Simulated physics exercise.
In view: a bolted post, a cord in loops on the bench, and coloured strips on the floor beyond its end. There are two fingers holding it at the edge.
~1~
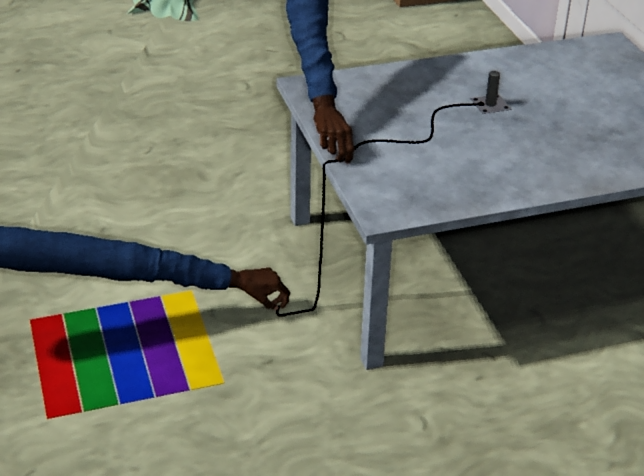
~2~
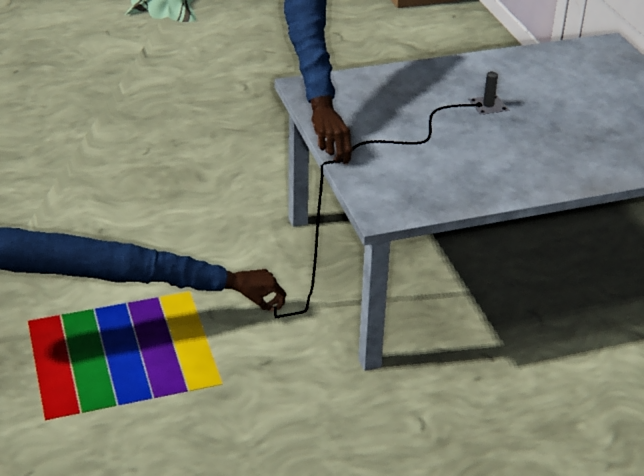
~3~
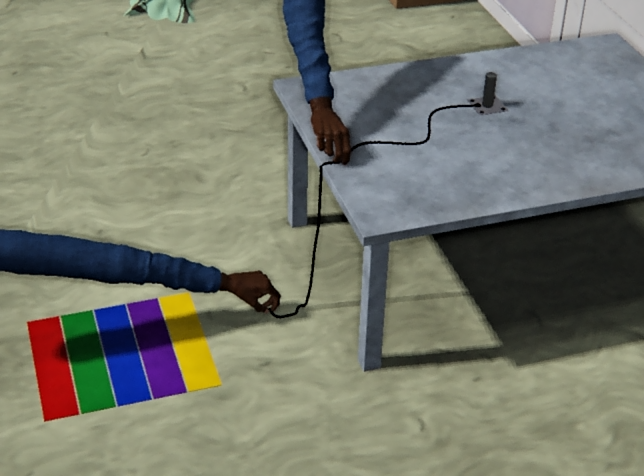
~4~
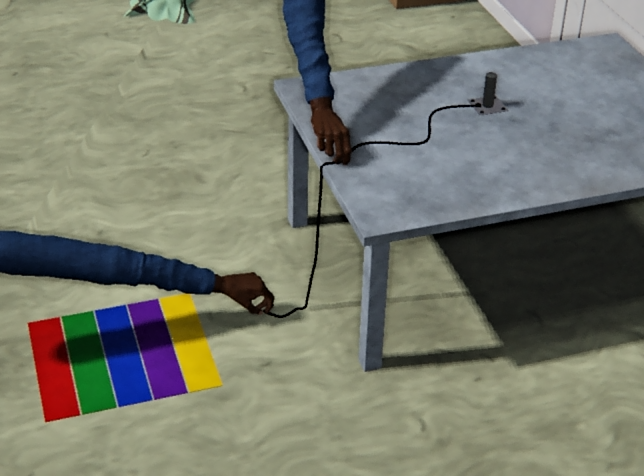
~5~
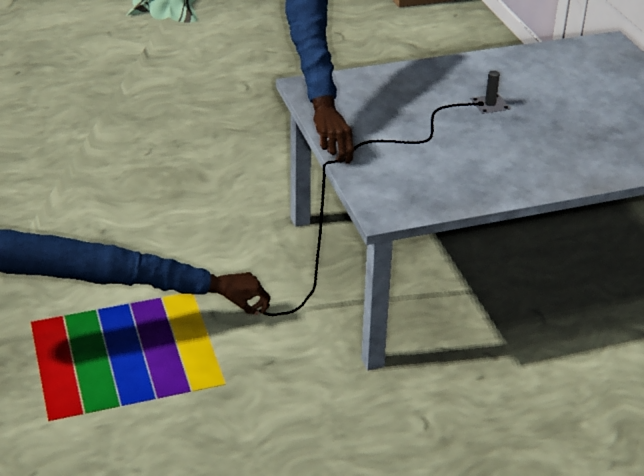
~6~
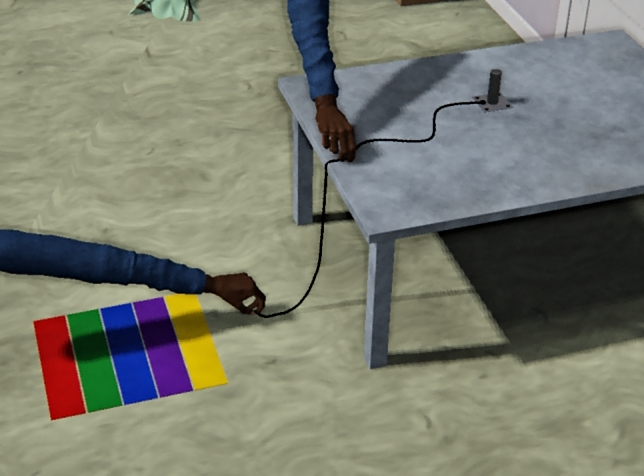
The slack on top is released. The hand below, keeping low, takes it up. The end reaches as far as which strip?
As far as the blue strip.
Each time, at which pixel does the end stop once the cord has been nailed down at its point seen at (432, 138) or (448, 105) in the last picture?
Roughly (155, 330) and (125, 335).
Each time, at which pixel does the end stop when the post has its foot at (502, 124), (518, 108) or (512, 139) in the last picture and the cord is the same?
Try by try, around (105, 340), (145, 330) and (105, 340).
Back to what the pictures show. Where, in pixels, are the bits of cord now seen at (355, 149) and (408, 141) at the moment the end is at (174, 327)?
One lands at (323, 155), the other at (375, 137).
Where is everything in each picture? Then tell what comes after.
The first picture shows end (279, 306); yellow (202, 368); purple (168, 375); blue (133, 382); green (97, 389); red (61, 396).
The second picture shows end (275, 307); cord through (448, 107) (428, 139) (363, 143) (322, 179) (317, 239) (311, 294).
The third picture shows end (270, 309).
The fourth picture shows end (263, 311); cord through (447, 108) (427, 140) (362, 144) (321, 180) (317, 240) (308, 296).
The fifth picture shows end (259, 311).
The sixth picture shows end (255, 311); cord through (452, 105) (432, 137) (367, 142) (326, 177) (322, 238) (306, 295).
Soon after, end near (174, 327); over purple.
After that, end near (142, 333); over blue.
At the stop, end near (123, 337); over blue. The end stops over the blue strip.
